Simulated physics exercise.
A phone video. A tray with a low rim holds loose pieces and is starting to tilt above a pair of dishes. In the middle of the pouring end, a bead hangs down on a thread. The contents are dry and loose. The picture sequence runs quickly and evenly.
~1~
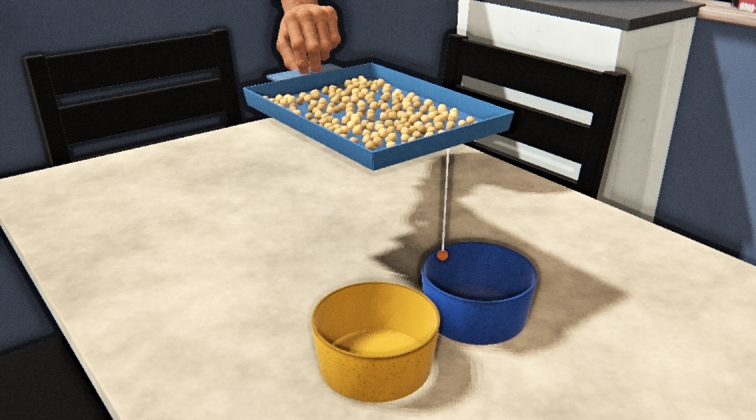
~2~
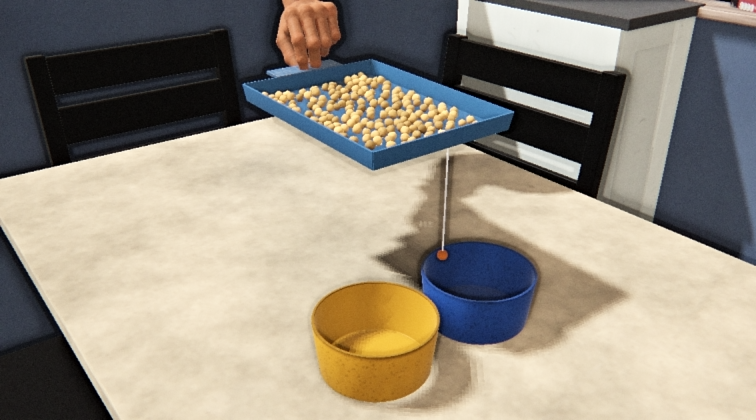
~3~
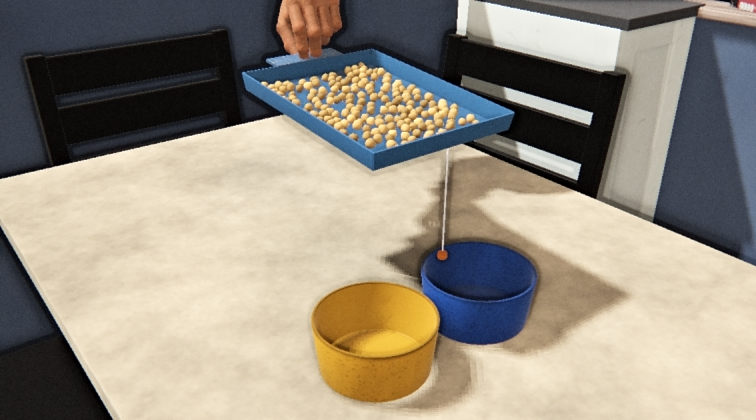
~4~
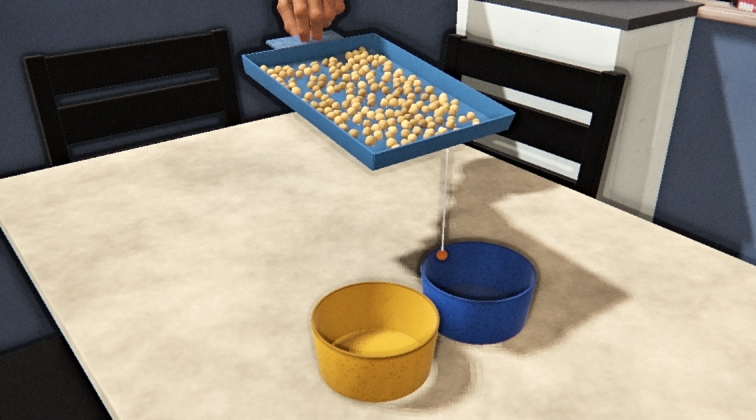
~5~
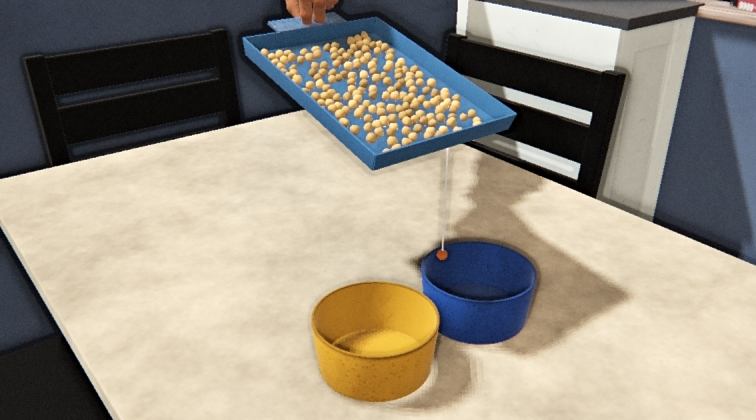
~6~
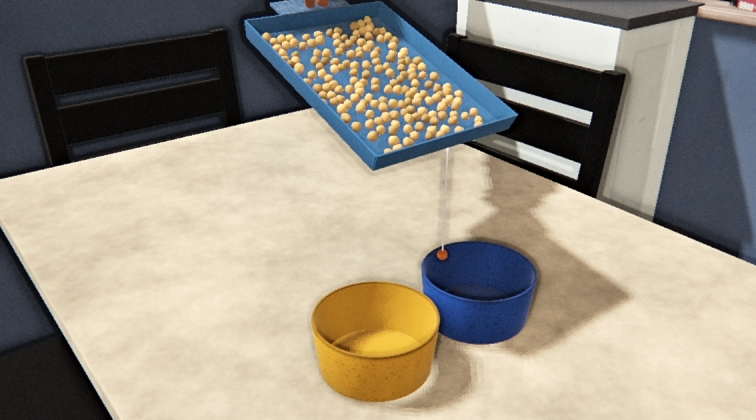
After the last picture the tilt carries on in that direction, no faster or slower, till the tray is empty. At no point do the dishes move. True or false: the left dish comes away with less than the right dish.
True.
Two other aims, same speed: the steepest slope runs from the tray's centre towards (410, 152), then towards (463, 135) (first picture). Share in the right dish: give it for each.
Around 10 per cent first, around 60 per cent next.
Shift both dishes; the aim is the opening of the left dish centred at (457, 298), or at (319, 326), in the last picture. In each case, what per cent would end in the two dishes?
Roughly 80 per cent, then roughly 20 per cent.
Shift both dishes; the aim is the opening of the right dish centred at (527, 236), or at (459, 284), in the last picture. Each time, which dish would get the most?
Try 1 - the dish at left; try 2 - the dish at right.
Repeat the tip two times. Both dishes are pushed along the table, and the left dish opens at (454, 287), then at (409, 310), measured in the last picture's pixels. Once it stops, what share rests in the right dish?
Roughly 10% first, roughly 30% second.
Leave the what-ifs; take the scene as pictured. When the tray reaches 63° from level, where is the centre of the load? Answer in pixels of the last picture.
The middle of the load sits near (436, 113).
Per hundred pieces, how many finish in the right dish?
Roughly 30 %.
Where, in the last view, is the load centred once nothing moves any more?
Roughly at pixel (486, 345).
Soon, tray tipped steeply; all on the tray.
A while on, tray tipped right over; nearly all on the tray; a stray few in the right dish; a small part outside both; a stray few in the air.
Towards the end, tray tipped past a quarter turn; a small part in the left dish; about a third in the right dish; about half outside both.
Finally, tray tipped past a quarter turn; a small part in the left dish; about a third in the right dish; about half outside both.
